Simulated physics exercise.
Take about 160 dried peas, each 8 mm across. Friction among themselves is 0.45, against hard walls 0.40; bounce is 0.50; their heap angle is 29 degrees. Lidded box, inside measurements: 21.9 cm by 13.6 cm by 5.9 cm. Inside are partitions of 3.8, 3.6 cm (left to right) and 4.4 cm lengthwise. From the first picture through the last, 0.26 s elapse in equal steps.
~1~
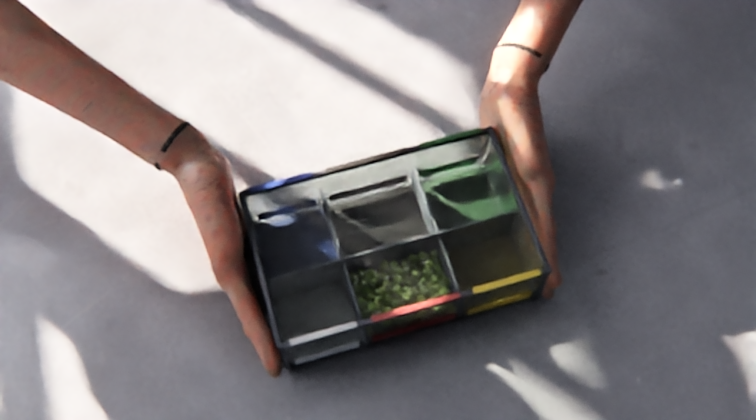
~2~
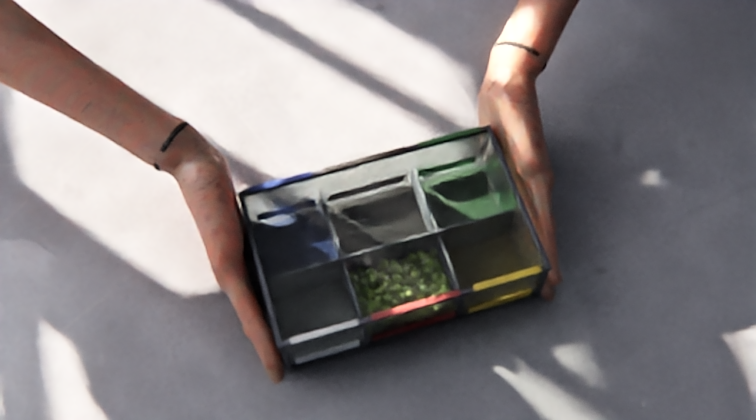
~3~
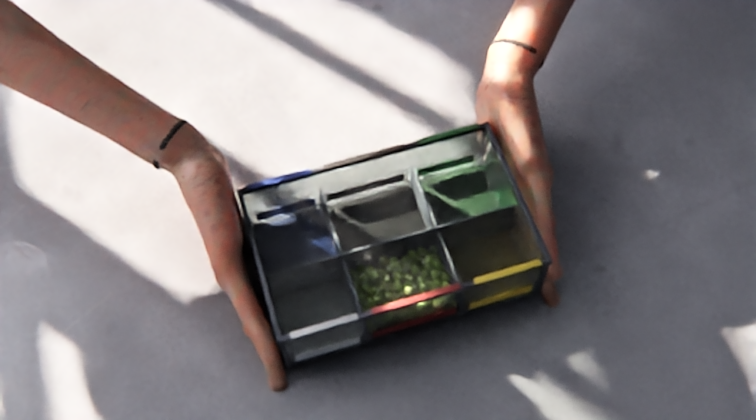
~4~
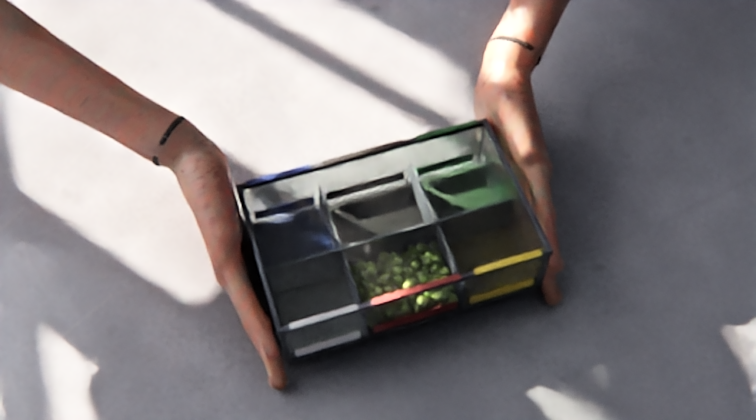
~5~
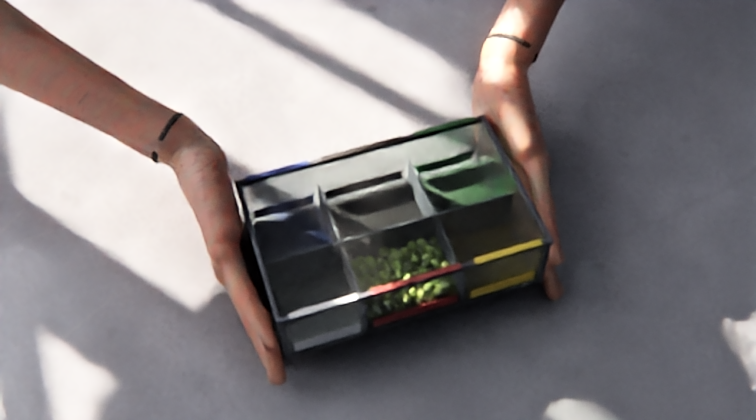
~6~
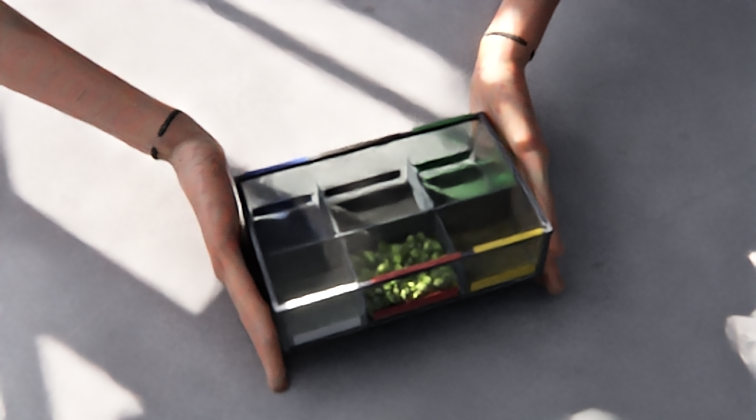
On a grey surface crossed by bands of sunlight, two hands hold a clear, dark-edged box of six compartments, with small green pieces in the front middle one. The hands slowly tilt the box a little, its front edge rising, while the green pieces stay in their red-marked compartment.
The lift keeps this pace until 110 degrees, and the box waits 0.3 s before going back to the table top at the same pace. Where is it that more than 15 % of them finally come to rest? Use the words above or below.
Red: Above; blue: Below; green: Above; yellow: Below; white: Below; black: Above.
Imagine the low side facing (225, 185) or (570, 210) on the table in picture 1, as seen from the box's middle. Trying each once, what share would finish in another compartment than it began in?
Some 95 and 100 per cent.
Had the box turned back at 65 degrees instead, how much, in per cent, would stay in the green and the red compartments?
You'd get green at 0 % and red at 100 %.
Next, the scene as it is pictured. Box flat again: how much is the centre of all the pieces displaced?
I'd put the distance at roughly 7.5 cm.
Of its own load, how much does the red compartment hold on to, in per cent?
That compartment keeps close to 30 per cent of its own pieces.
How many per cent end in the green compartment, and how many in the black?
In the green compartment 40 percent, in the black 30 percent.
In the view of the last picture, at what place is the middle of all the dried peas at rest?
Roughly pixel (410, 207).
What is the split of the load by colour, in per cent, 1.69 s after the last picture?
Red 55; blue 0; green 20; yellow 0; white 0; black 20.
Then, 1.69 s after the last picture, tilt 110 degrees; red 55 %, green 20 %, black 20 %.
Then, 2.81 s after the last picture, tilt 56 degrees; red 25 %, green 45 %, black 30 %.
Then, 3.89 s after the last picture, tilt 0 degrees; red 25 %, green 40 %, black 30 %.
In the end, red 25 %, blue 0 %, green 40 %, yellow 0 %, white 0 %, black 30 %.
